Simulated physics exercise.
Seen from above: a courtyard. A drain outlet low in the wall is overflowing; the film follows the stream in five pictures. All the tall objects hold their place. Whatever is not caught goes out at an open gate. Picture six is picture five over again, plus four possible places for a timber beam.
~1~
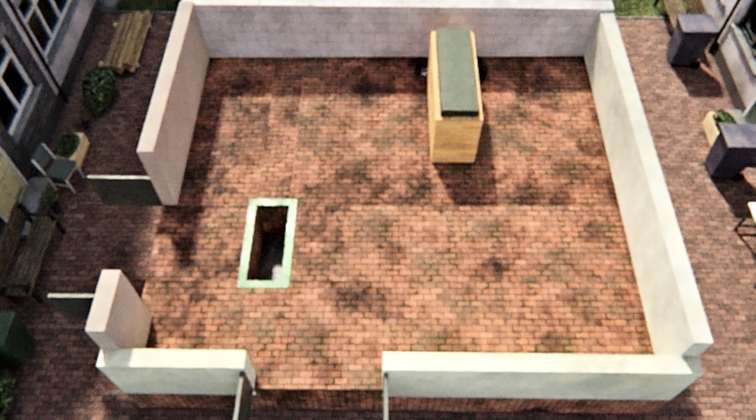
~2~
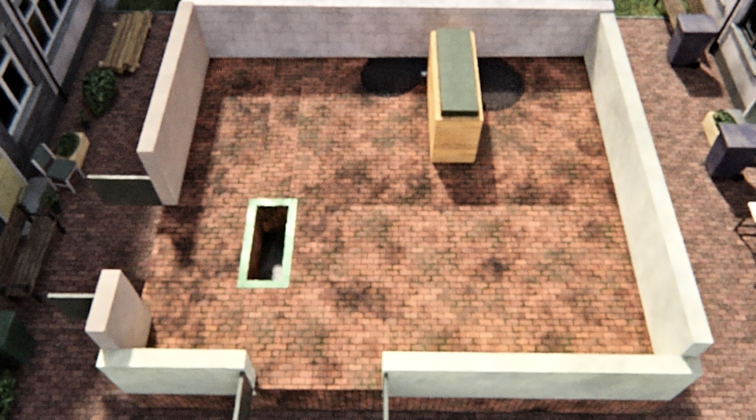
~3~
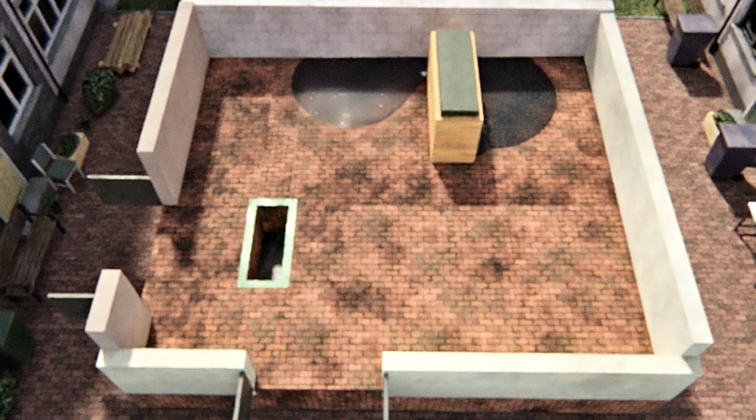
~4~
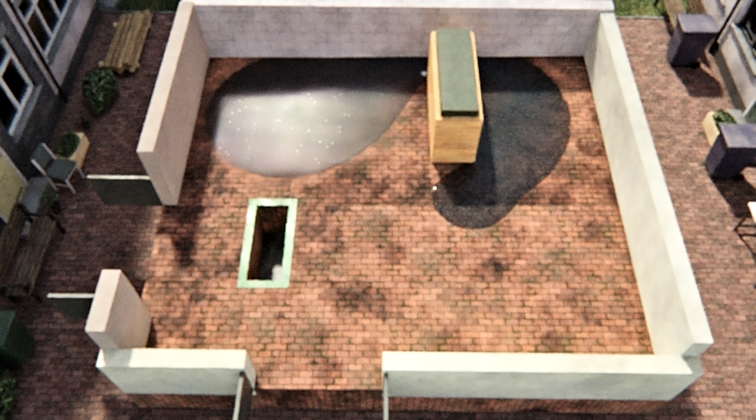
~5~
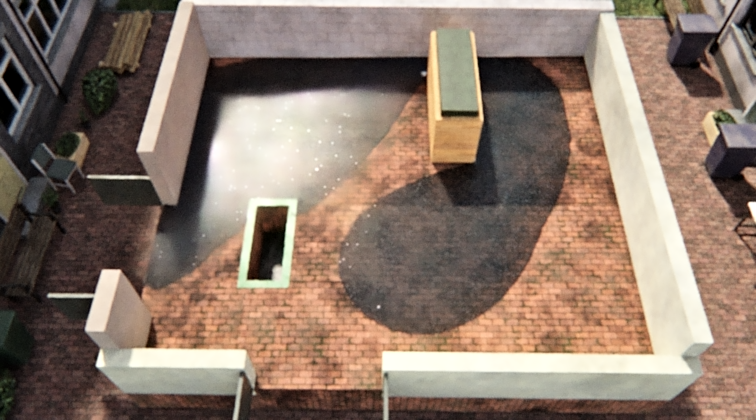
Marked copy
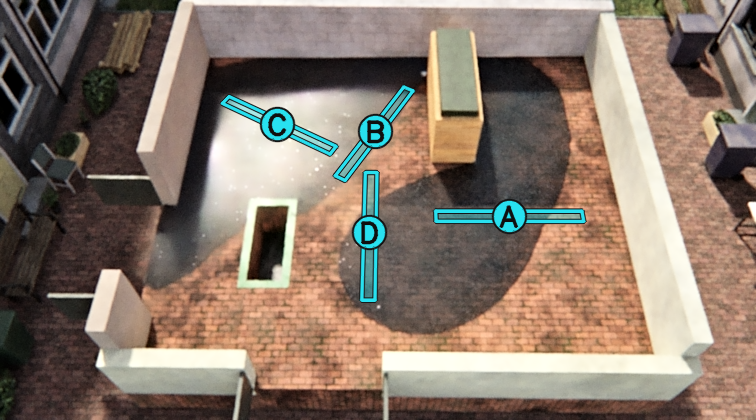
In a walled brick yard, dark water spreads from behind a wooden box to the green-edged gully.
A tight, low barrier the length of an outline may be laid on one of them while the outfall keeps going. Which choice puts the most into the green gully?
Spot A.
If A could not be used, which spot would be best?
Here it is spot C.
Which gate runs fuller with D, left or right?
More leaves on the left.
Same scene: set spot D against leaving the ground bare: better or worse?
It is worse.
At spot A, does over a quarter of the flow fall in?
Yes, it does.
In cyan, A from (435, 216) to (582, 216); B from (340, 178) to (408, 88); C from (225, 99) to (333, 150); D from (368, 300) to (371, 172).
Choosing A, about 35 % of the stream goes into the green gully, about 64 % out by the gates.
Choosing B, about 11 % of the stream goes into the green gully, about 89 % out by the gates.
Choosing C, about 16 % of the stream goes into the green gully, about 83 % out by the gates.
Choosing D, about 8 % of the stream goes into the green gully, about 91 % out by the gates.
